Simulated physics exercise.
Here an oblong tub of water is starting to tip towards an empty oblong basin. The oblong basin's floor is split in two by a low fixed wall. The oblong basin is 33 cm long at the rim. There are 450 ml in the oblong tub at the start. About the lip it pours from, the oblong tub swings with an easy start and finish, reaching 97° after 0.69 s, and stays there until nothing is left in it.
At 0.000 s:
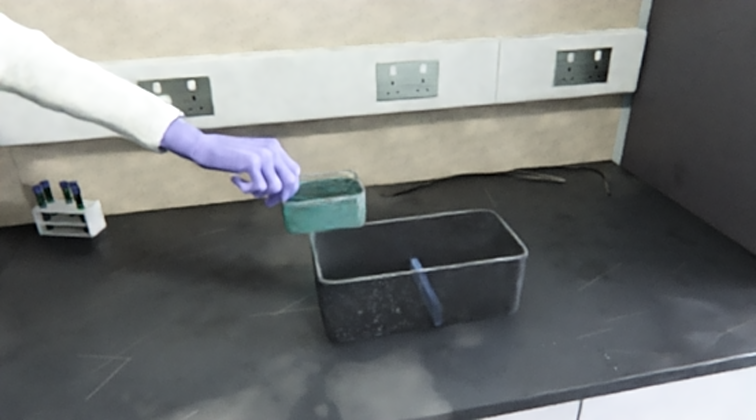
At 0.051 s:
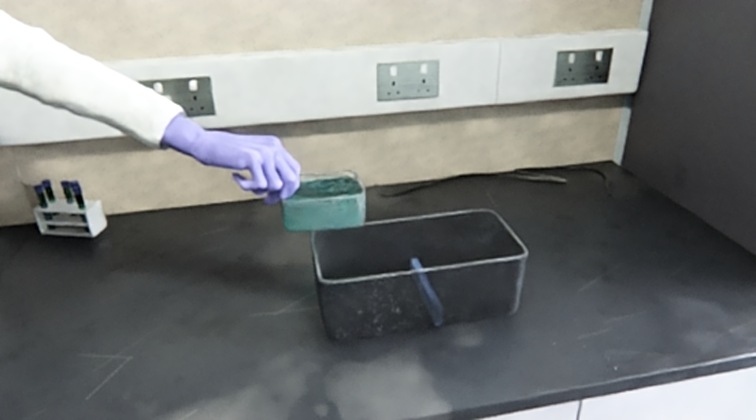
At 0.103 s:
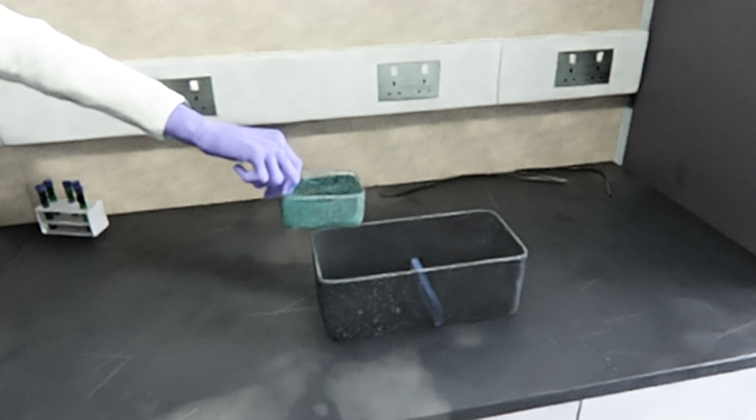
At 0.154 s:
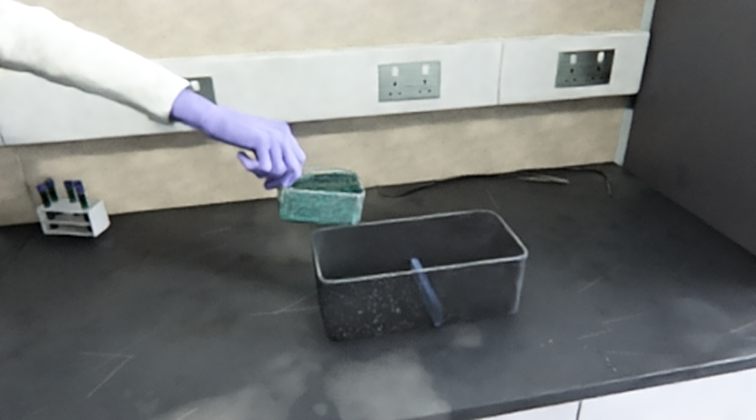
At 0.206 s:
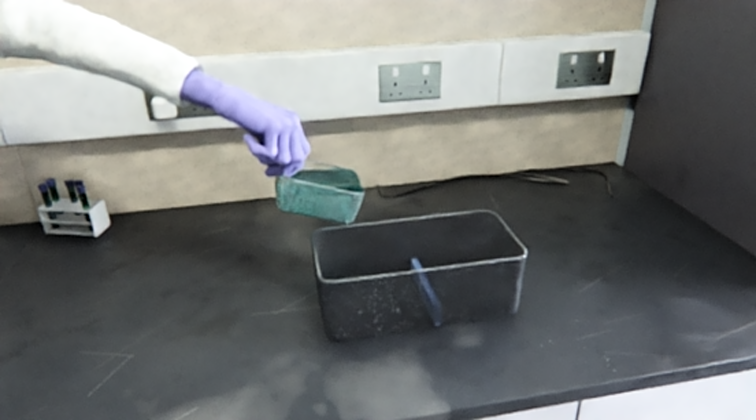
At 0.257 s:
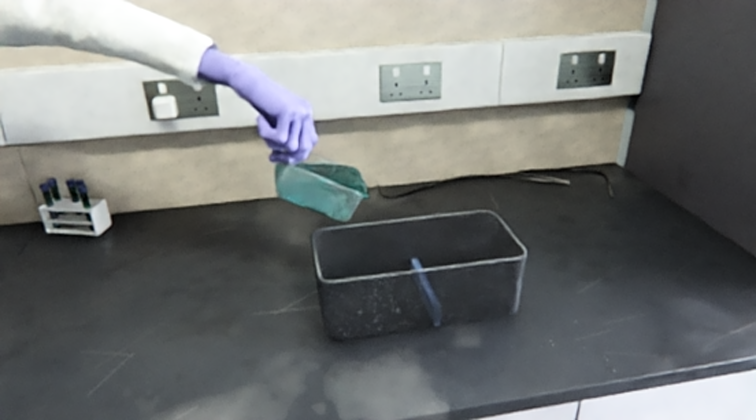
On a dark lab bench, a purple-gloved hand held a small tub of greenish water beside and above a larger, empty basin, then raised its left side, tilting it rightward, gently first and then more steeply.
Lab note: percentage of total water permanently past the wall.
Approx. 59 %.
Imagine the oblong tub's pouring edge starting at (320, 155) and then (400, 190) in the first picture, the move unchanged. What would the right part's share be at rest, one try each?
First 10, then 85 per cent.
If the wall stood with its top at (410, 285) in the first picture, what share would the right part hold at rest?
With the wall placed like that, close to 75 per cent.
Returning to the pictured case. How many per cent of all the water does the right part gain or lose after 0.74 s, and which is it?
Net loss of about 2.
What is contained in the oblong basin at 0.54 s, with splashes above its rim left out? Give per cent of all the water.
I'd estimate some 20 percent of the liquid.
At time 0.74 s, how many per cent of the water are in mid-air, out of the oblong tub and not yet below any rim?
Close to 7 %.
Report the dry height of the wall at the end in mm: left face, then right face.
Measured: Left around 28 mm, right around 22 mm.
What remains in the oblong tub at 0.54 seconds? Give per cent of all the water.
About 22 per cent.
By 0.54 s the tilt is 86° and 22 per cent is still to pour, 21 is left of the wall and 0 right of it.
By 0.74 s the tilt is 97° and 4 per cent is still to pour, 27 is left of the wall and 62 right of it.
By 0.96 s the tilt is 97° and 1 per cent is still to pour, 37 is left of the wall and 59 right of it.
By 1.19 s the tilt is 97° and 0 per cent is still to pour, 39 is left of the wall and 59 right of it.
At rest 39 per cent lies left of the wall, 59 right of it and 2 outside.
